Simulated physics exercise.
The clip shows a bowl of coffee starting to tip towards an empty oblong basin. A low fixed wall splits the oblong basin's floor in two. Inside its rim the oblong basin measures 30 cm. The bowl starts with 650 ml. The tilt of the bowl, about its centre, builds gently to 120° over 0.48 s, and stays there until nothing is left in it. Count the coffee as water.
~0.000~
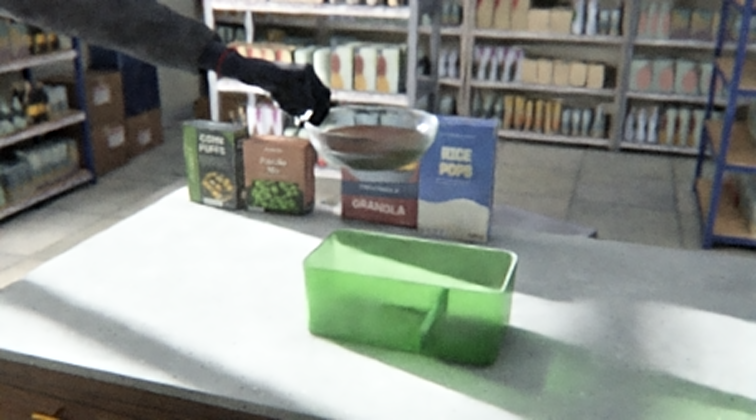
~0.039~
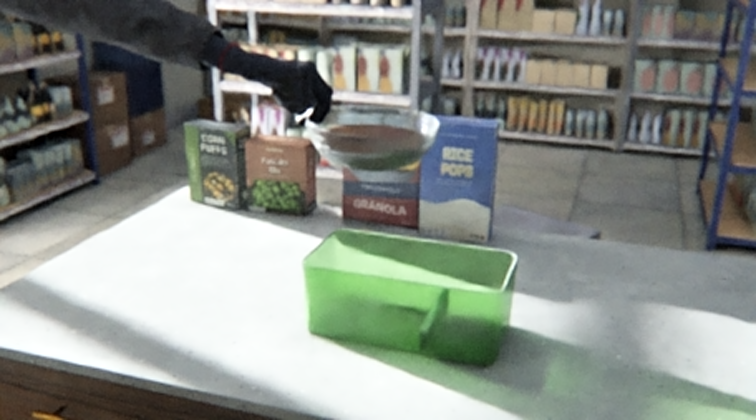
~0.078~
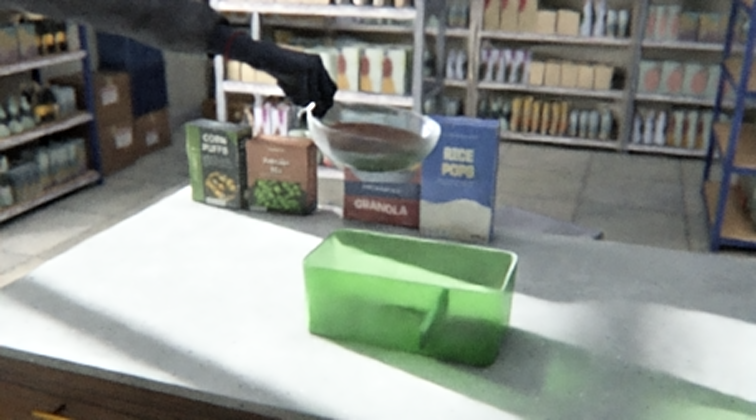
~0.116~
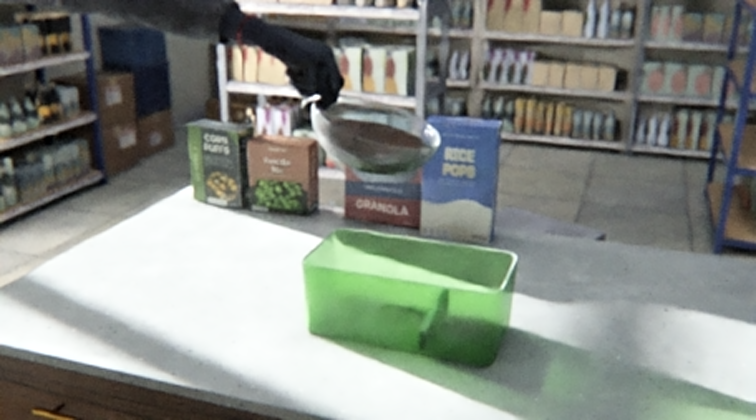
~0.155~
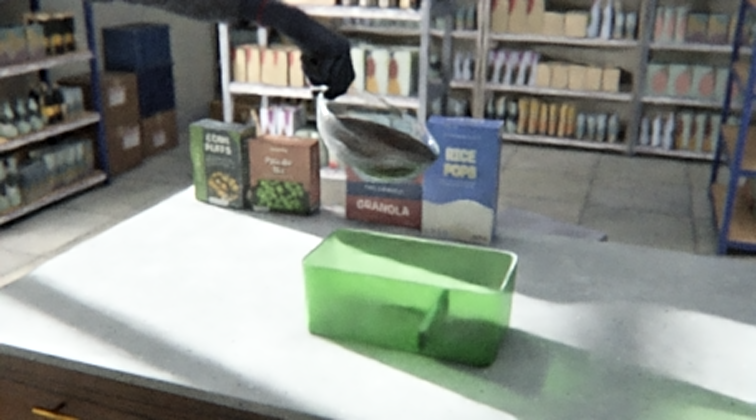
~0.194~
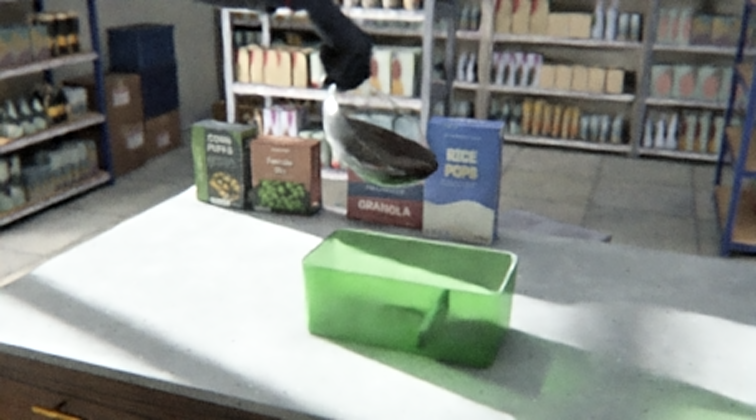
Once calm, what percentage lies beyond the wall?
About 54 per cent.
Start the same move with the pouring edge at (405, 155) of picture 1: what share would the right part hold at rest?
In that case some 20 per cent.
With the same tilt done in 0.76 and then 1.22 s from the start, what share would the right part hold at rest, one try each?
First 60, then 65 per cent.
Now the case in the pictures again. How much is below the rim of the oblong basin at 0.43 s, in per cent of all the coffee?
Near 76 in a hundred.
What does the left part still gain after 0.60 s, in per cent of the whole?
Some 14 per cent.
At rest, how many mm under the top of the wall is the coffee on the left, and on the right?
Some 28 mm on the left and 12 mm on the right.
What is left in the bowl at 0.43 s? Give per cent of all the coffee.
About 0 per cent.
After 0.43 s the tilt is 117° and 0 per cent is still to pour, 15 is left of the wall and 62 right of it.
After 0.60 s the tilt is 120° and 0 per cent is still to pour, 25 is left of the wall and 45 right of it.
After 0.78 s the tilt is 120° and 4 per cent is still to pour, 25 is left of the wall and 49 right of it.
After 0.98 s the tilt is 120° and 0 per cent is still to pour, 39 is left of the wall and 54 right of it.
In the end 39 per cent lies left of the wall, 54 right of it and 7 outside.
